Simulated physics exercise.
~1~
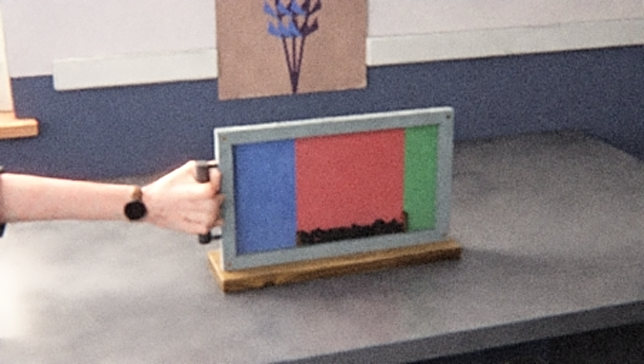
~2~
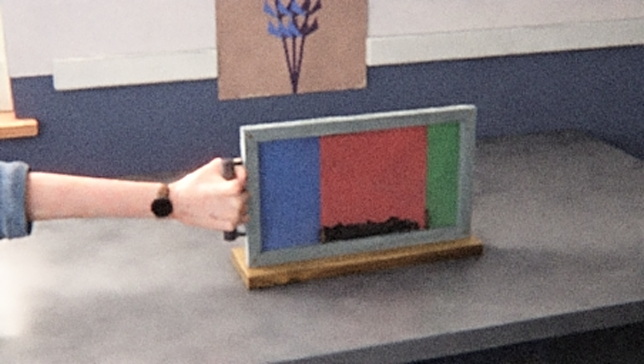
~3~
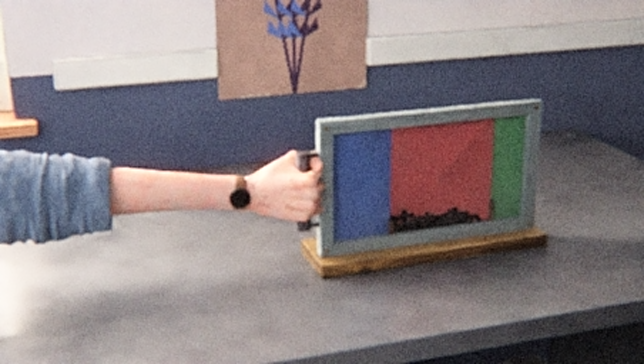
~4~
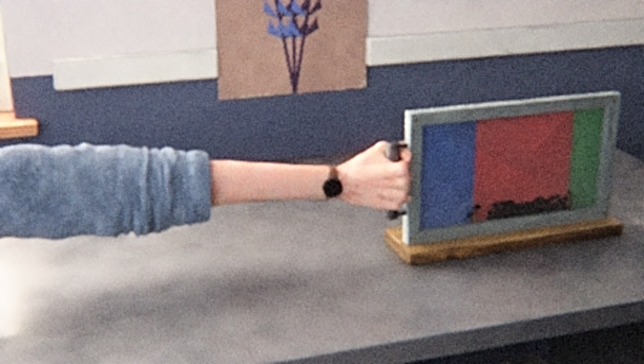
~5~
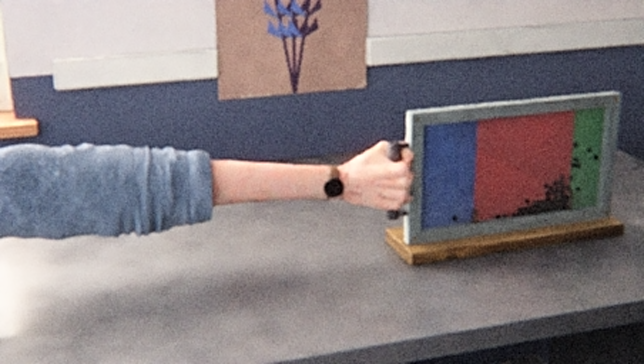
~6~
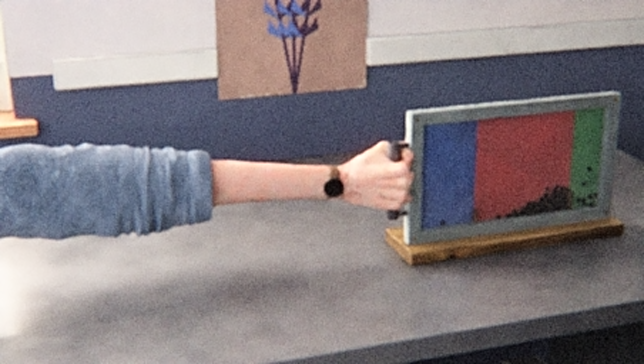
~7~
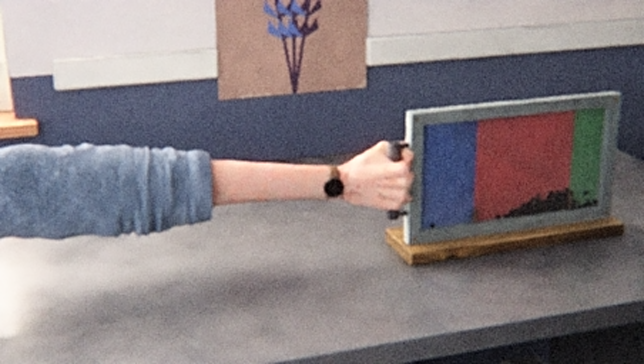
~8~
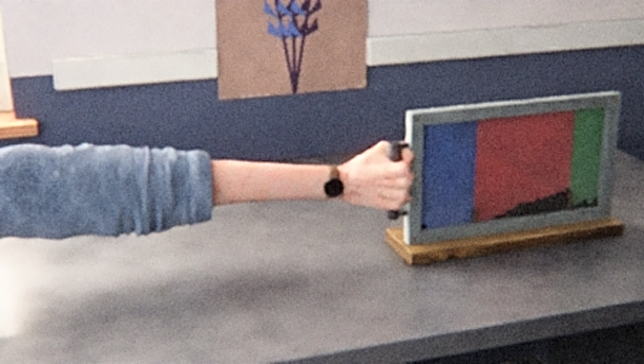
The video shows a hand sliding an upright framed box with blue, red and green strips to the right along a table and stopping; the black beads inside surge right, then settle in a slope across the bottom of the red and green strips, with almost none over the blue.
